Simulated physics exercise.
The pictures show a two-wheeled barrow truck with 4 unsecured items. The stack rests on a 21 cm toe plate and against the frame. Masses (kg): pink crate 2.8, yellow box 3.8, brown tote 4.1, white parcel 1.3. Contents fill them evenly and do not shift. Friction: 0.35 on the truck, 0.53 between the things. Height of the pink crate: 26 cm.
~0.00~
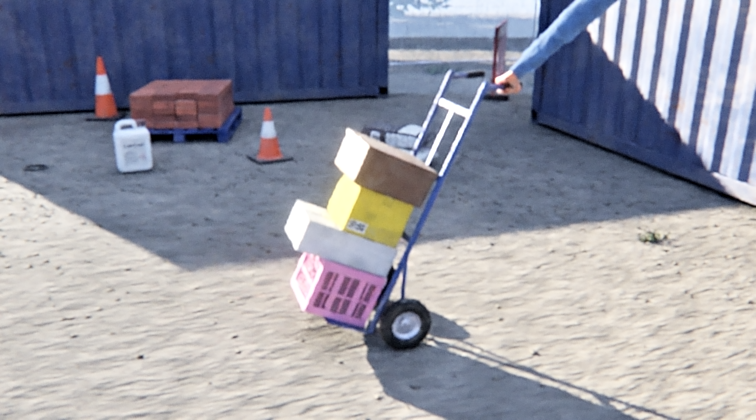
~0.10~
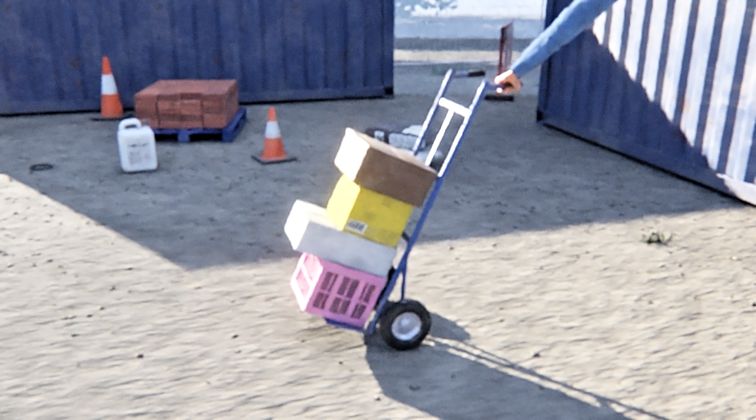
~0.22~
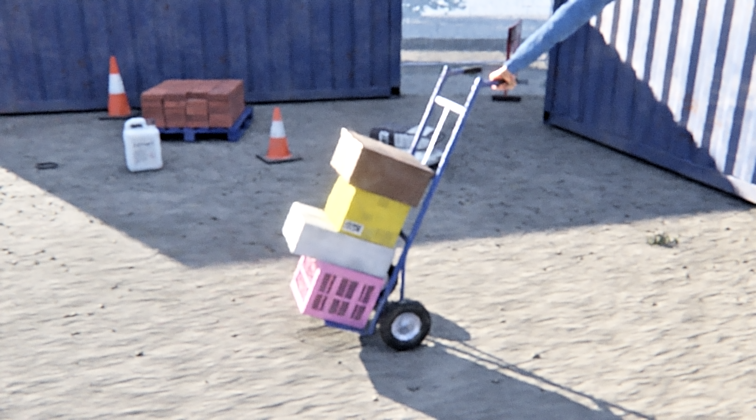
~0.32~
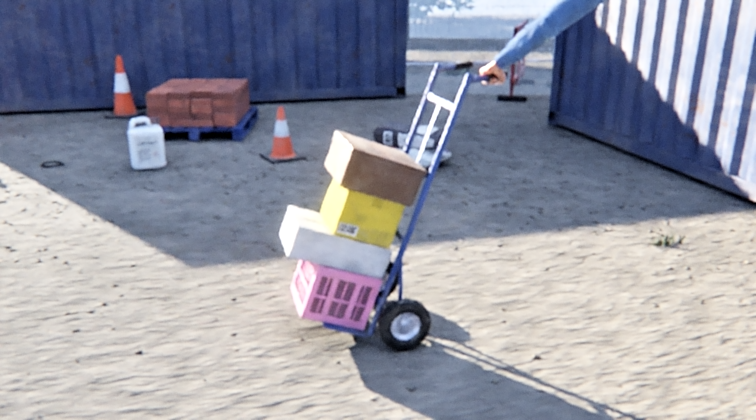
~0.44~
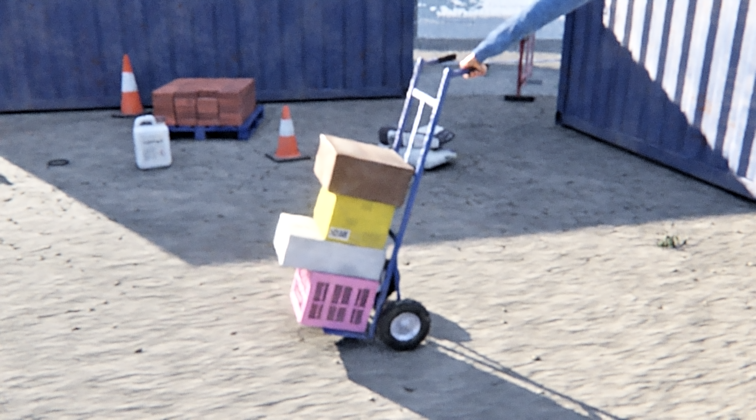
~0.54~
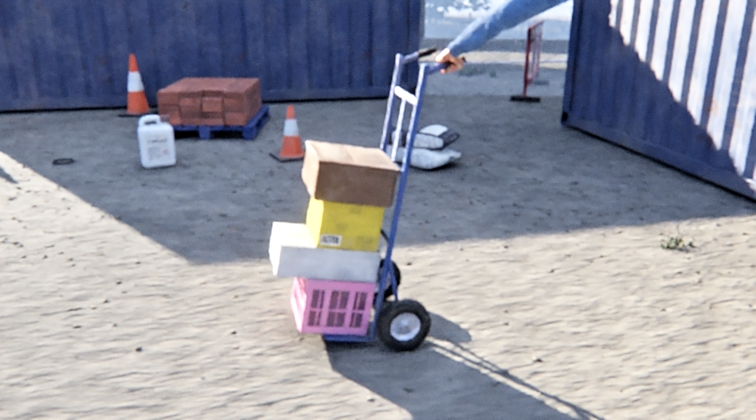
In a sandy yard, a hand tilts a loaded two-wheeled barrow truck toward upright.
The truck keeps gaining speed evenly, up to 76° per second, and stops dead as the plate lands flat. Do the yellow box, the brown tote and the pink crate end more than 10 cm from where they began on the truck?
The yellow box ends elsewhere, the brown tote ends elsewhere, the pink crate ends elsewhere.
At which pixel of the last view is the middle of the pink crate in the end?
Near (270, 307).
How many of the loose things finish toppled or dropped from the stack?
4 of them.
After 1.04 s, truck upright; brown tote tipped 16° from how it sat near (277, 189); yellow box tipped 16° from how it sat near (295, 228); pink crate tipped 16° from how it sat near (322, 300).
After 1.44 s, truck upright; brown tote now dropped from the stack; yellow box tipped 37° from how it sat near (251, 239); pink crate tipped 37° from how it sat near (307, 295).
After 1.74 s, truck upright; yellow box and white parcel now dropped from the stack; pink crate on its side near (279, 301).
After 1.94 s, truck upright; pink crate on its side near (270, 307).
At rest (2.6 s), dropped from the stack, yellow box, brown tote and white parcel; tipped over on the truck, pink crate. In the last view, yellow box near (108, 334), brown tote near (18, 348).
